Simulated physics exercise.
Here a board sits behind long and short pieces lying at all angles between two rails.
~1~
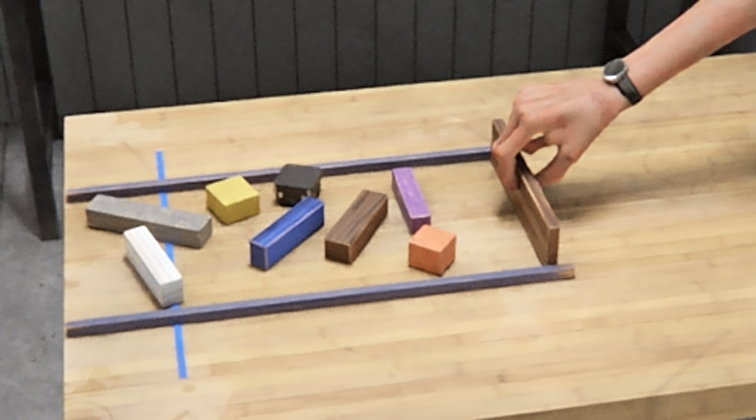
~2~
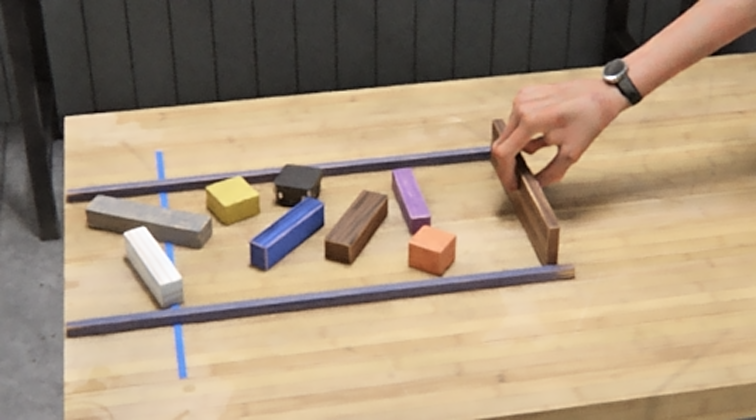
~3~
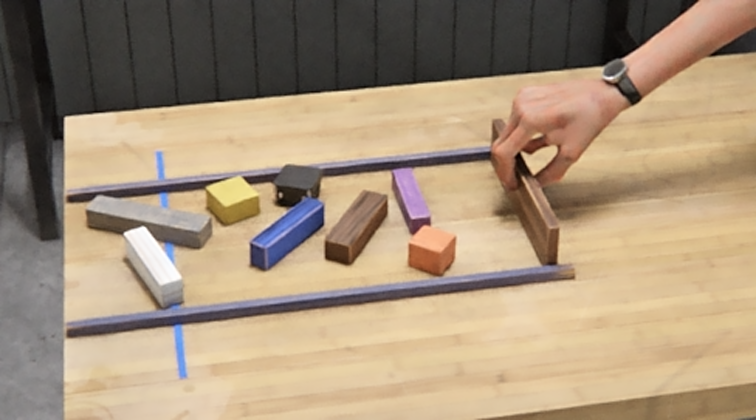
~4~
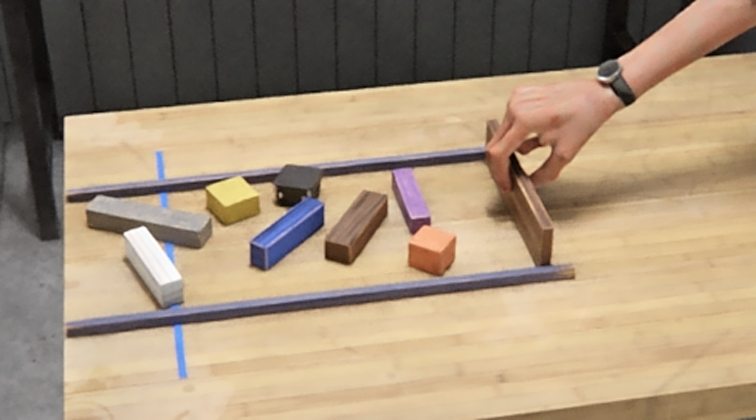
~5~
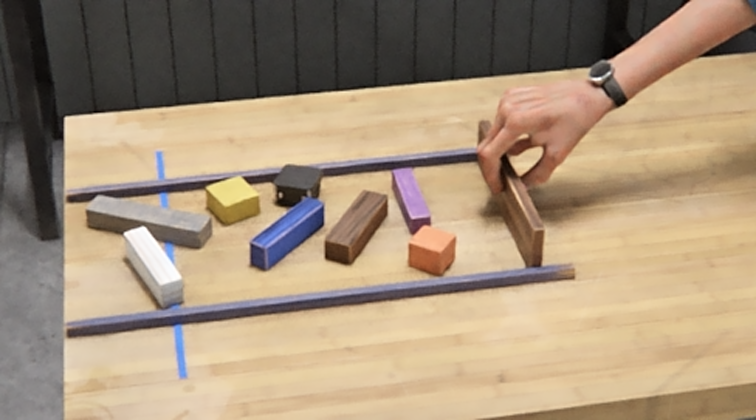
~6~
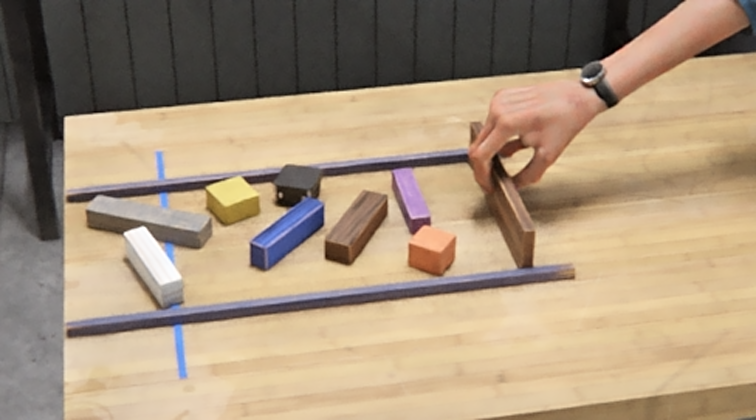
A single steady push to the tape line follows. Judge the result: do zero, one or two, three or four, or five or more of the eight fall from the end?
Odds are the fallen group will hold just one or two.
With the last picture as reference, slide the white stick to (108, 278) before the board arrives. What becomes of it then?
In the end it hangs on.
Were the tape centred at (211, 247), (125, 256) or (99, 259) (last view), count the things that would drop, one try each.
Tallies in the order given: 0, 4, 6.
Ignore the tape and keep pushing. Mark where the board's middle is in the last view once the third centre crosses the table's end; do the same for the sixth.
Pixels, in order: Around (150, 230), around (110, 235).
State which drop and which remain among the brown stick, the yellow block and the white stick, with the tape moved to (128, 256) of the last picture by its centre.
Brown stick: Stays in place; yellow block: Goes down; white stick: Goes down.
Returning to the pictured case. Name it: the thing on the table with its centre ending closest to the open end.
White stick.
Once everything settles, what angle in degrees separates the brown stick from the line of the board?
It is near 10° out of line.
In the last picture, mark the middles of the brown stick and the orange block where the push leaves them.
Brown stick: About (126, 255); orange block: About (155, 292).
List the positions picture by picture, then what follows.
In the first picture, grey bar (149, 221); white stick (154, 266); yellow block (233, 200); board (523, 191); tape (169, 251).
In the second picture, white stick (154, 266); board (523, 191).
In the third picture, yellow block (233, 200); blue stick (288, 233).
In the fourth picture, grey bar (149, 221); purple bar (411, 201).
In the fifth picture, white stick (154, 266); black case (299, 187).
In the sixth picture, grey bar (149, 221); white stick (154, 266); yellow block (233, 200); board (500, 193); tape (169, 251).
Early on, none off yet; grey bar at rest near (149, 221); white stick at rest near (154, 266); yellow block at rest near (233, 200).
Finally, the number that fall off is one or two; lost, grey bar.
